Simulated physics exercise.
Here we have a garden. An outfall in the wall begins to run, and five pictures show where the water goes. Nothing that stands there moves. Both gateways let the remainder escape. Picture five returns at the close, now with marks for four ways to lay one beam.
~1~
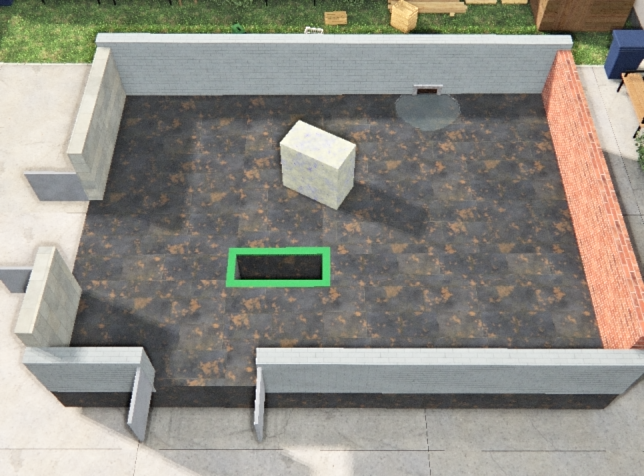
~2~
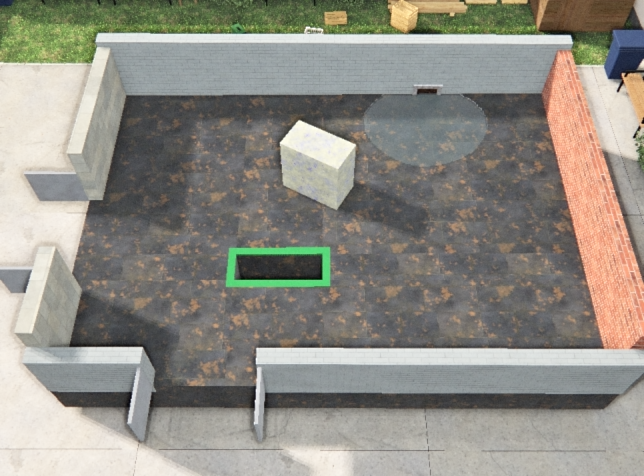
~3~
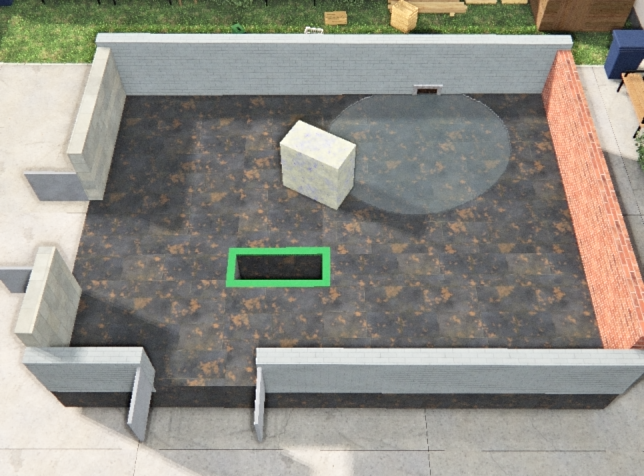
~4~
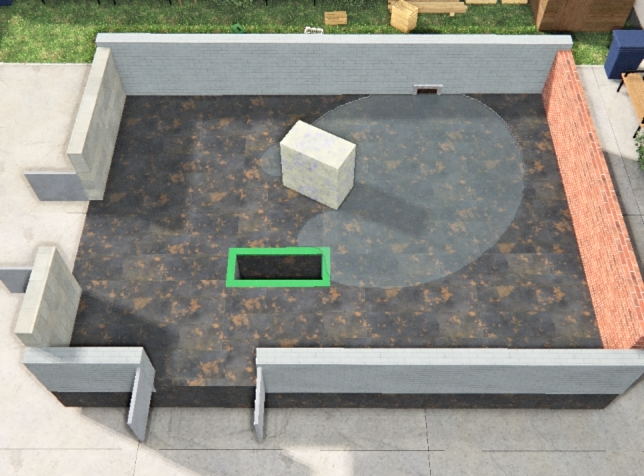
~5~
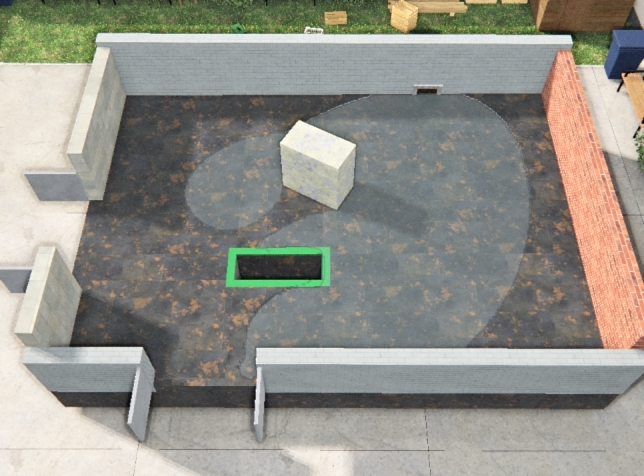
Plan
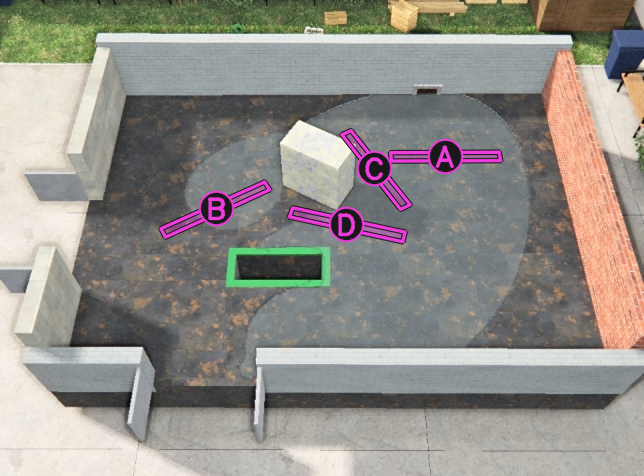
The footage shows water spreading from an outfall at the back wall across the dark ground of a walled garden, passing around a pale block on both sides and reaching a green-edged gully and the front wall.
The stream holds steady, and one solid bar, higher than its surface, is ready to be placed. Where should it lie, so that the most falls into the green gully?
Place B does it best.
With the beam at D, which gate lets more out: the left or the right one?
The right gate.
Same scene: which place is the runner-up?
It is A.
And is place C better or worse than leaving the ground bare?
Place C is worse.
In magenta, A from (391, 156) to (499, 156); B from (163, 232) to (267, 185); C from (346, 132) to (405, 207); D from (291, 212) to (403, 236).
With A, about 8 % of the stream goes into the green gully, about 90 % out by the gates.
With B, about 19 % of the stream goes into the green gully, about 79 % out by the gates.
With C, about 4 % of the stream goes into the green gully, about 95 % out by the gates.
With D, about 3 % of the stream goes into the green gully, about 96 % out by the gates.
